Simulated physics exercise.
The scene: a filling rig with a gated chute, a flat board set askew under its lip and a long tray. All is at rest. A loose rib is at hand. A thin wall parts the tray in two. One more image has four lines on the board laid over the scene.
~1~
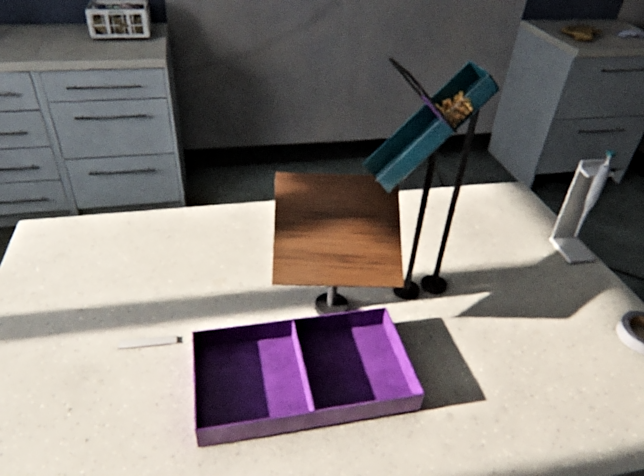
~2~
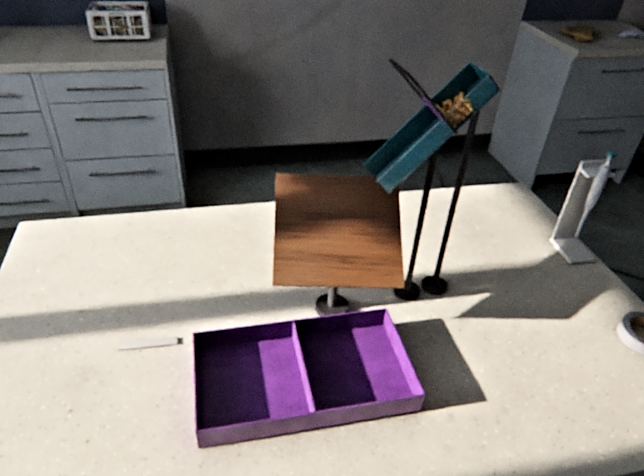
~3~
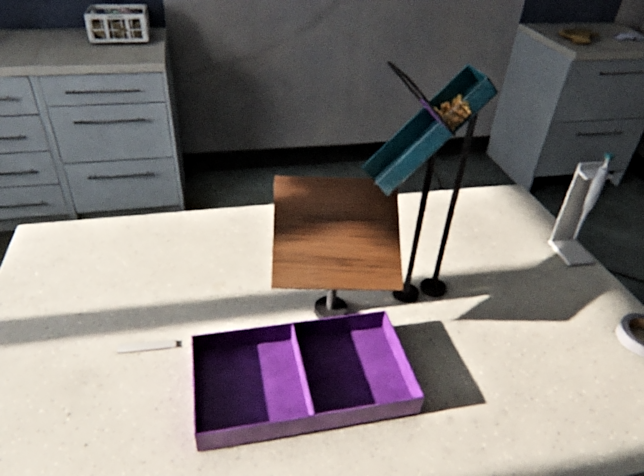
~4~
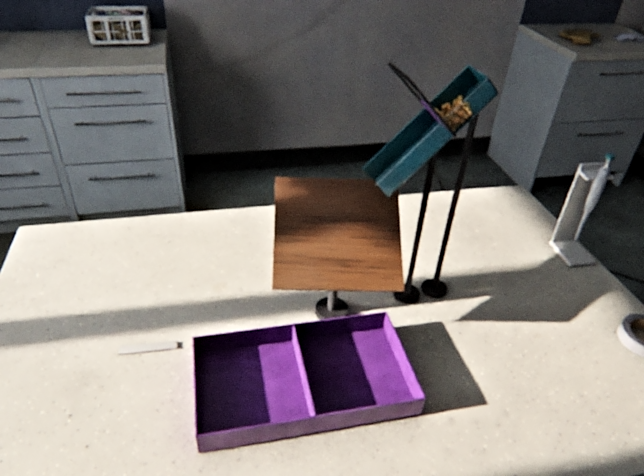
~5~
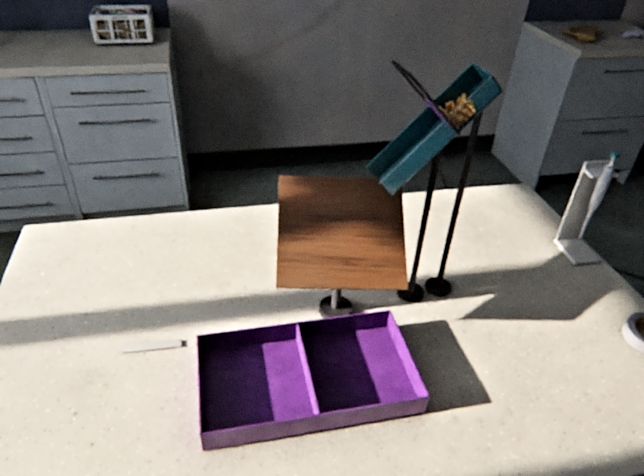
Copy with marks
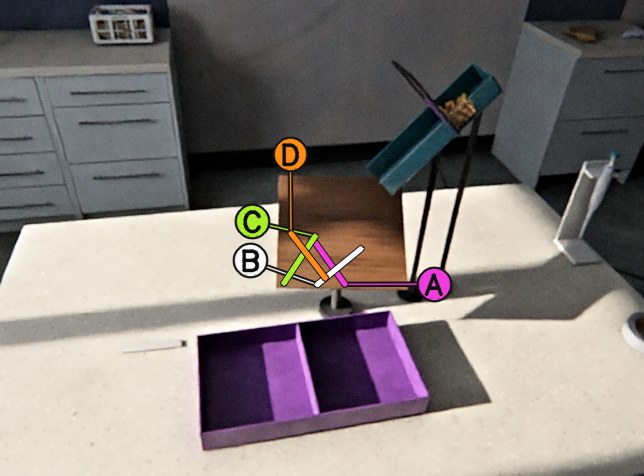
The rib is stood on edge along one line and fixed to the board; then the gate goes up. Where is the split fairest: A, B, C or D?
C works best here.
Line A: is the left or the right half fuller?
The right half.
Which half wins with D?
More lands on the right.
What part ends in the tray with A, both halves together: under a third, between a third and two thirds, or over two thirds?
Over two thirds.
On the marked copy, line A from (311, 237) to (345, 284); line B from (361, 248) to (317, 284); line C from (315, 236) to (283, 283); line D from (291, 233) to (325, 278).
For line A, of what is caught, a stray few in the left half, nearly all in the right.
For line B, of what is caught, nearly all in the left half, a small part in the right.
For line C, of what is caught, about half in the left half, about half in the right.
For line D, of what is caught, a stray few in the left half, nearly all in the right.
